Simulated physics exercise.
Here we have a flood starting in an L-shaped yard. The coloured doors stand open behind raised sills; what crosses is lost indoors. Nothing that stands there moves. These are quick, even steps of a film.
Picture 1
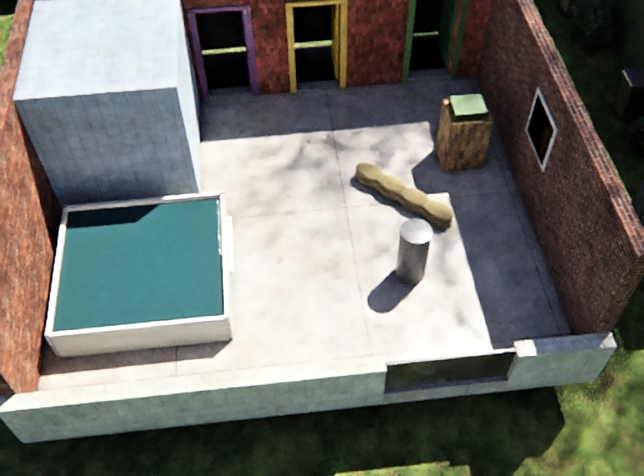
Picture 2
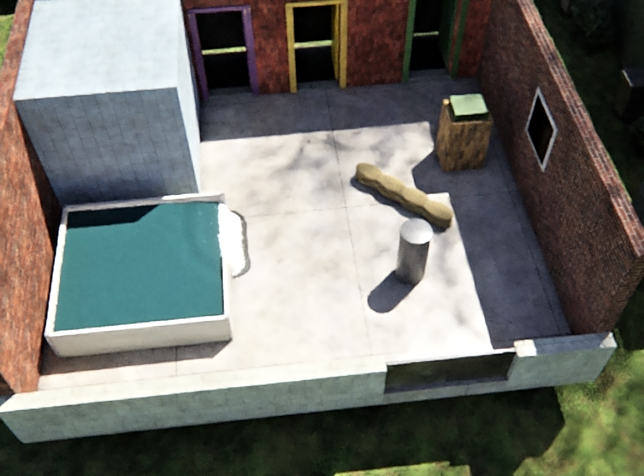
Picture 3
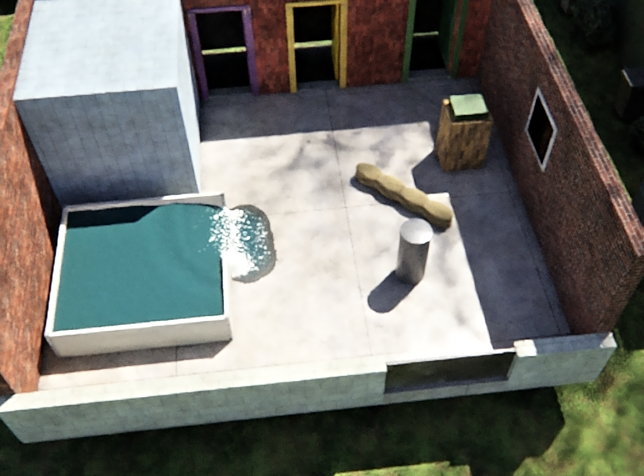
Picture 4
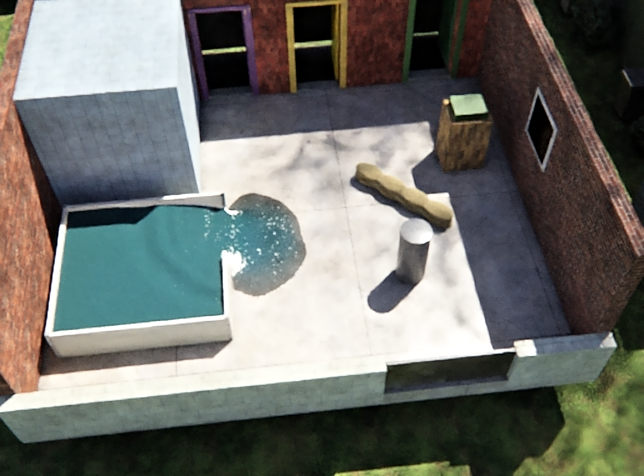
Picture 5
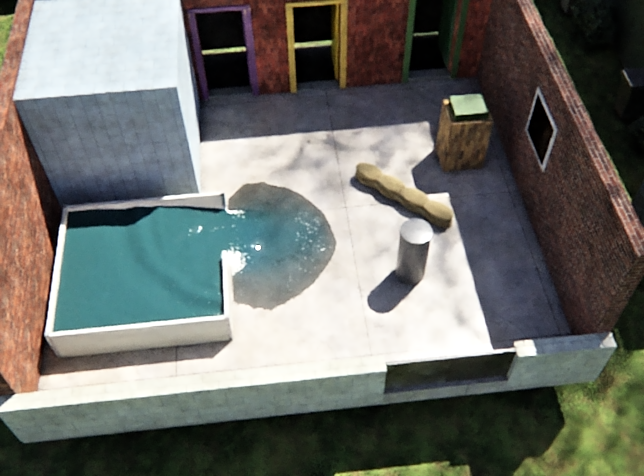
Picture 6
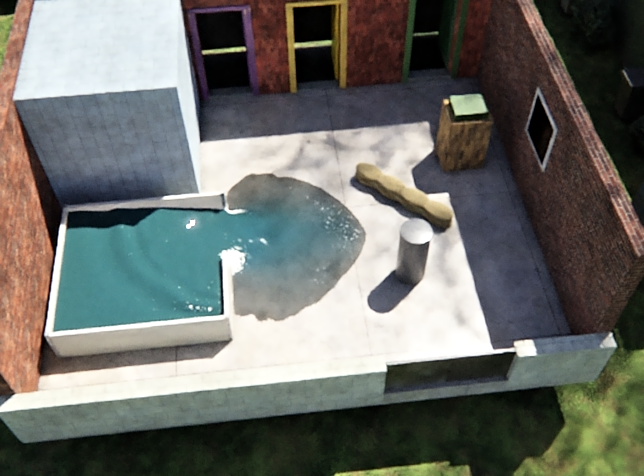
The footage shows a walled yard with coloured open doors, where water pours through a gap in the right side of a tank and spreads rightward across the pale floor in a widening pool, nearing a lumpy tan barrier and grey cylinder.
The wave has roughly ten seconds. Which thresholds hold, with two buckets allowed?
The yellow door takes more than that; the green door stays under that; the purple door stays under that.
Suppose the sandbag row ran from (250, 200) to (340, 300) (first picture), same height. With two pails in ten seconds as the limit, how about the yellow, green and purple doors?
In short: The yellow one is under, the green one is under, the purple one is over.
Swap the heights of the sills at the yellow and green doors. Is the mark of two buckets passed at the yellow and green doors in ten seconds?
One by one: The yellow door keeps below it; the green door takes more.
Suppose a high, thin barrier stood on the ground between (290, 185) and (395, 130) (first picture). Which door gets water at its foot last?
The one in green.
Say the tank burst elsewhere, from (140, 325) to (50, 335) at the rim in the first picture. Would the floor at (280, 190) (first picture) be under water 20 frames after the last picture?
There: Clear.
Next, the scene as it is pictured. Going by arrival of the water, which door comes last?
It is the purple-painted one.
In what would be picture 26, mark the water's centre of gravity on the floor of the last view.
Close to (255, 258).
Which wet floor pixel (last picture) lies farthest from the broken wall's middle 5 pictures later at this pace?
At about (468, 245).
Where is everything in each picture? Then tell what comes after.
Still water in the tank at (142, 262), in the first picture.
Water pours out at (224, 237) and has run to (235, 216), in the second picture.
The front is at (266, 270), out from the gap at (225, 239), in the third picture.
The front is at (300, 255), out from the gap at (225, 240), in the fourth picture.
The front is at (331, 247), out from the gap at (225, 240), in the fifth picture.
The front is at (360, 236), out from the gap at (225, 239), in the sixth picture.
A moment on, water covers 25 % of the floor; the yellow door not reached, the green door not reached, the purple door not reached.
Next, water covers 40 % of the floor; the yellow door not reached, the green door not reached, the purple door not reached.
Then, water covers 60 % of the floor; the yellow door under two buckets in, the green door wet at the sill, nothing in, the purple door not reached.
Later, water covers 70 % of the floor; the yellow door over two buckets in, the green door under two buckets in, the purple door wet at the sill, nothing in.
In the end, water covers 95 % of the floor; the yellow door far over two buckets in, the green door under two buckets in, the purple door wet at the sill, nothing in.
